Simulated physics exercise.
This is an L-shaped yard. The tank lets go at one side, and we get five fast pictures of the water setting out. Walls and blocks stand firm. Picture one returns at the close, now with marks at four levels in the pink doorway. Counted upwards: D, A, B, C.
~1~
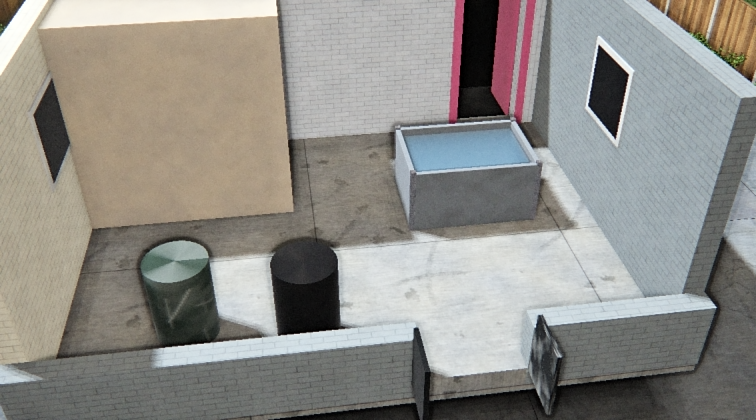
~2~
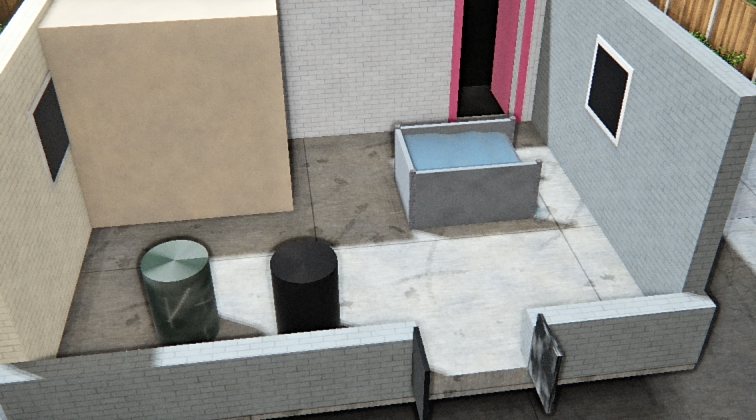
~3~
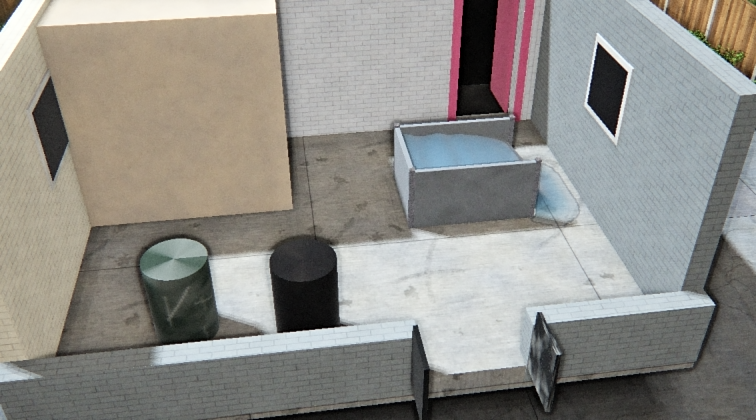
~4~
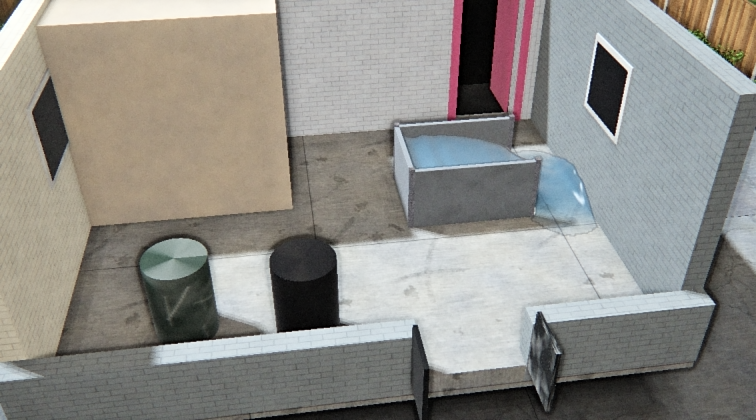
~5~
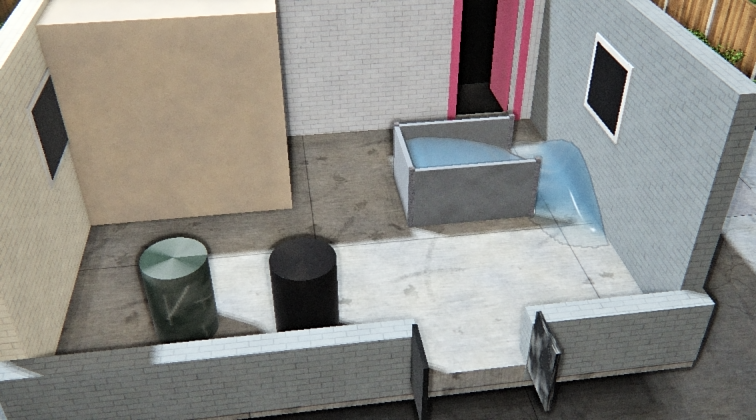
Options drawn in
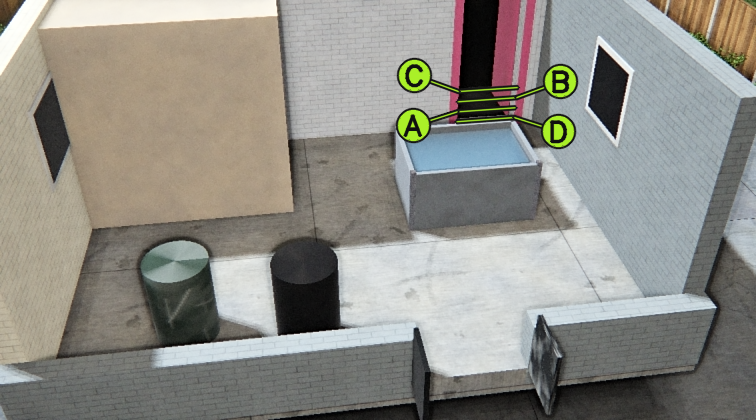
In the video, water sits in a gray open-topped tank in a walled yard with two dark cylinders, then the tank's right side opens and water pours out rightward, spreading across the ground and swelling against the right brick wall.
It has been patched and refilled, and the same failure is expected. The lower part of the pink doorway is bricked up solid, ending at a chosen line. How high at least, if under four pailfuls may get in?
It is A.
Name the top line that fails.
Line D.
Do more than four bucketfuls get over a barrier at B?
No.
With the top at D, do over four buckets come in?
Yes, that goes wrong.
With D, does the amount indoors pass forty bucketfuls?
No.
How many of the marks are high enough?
Three.
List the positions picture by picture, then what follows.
In the first picture, water in the tank at rest, its middle at (465, 151); foot of the pink doorway at (485, 125); open gate at (472, 312).
In the second picture, 1 % of the ground under water, visible out to (542, 216).
In the third picture, 4 % of the ground under water, visible out to (562, 219).
In the fourth picture, 6 % of the ground under water, visible out to (593, 221).
In the fifth picture, 7 % of the ground under water, visible out to (604, 238).
In lime, A at (486, 109); B at (487, 99); C at (488, 89); D at (485, 119); from the bottom up D, A, B, C.
With A, a bucket or two gets in.
With B, nothing gets over.
With C, nothing gets over.
With D, about 14 bucketfuls get in.
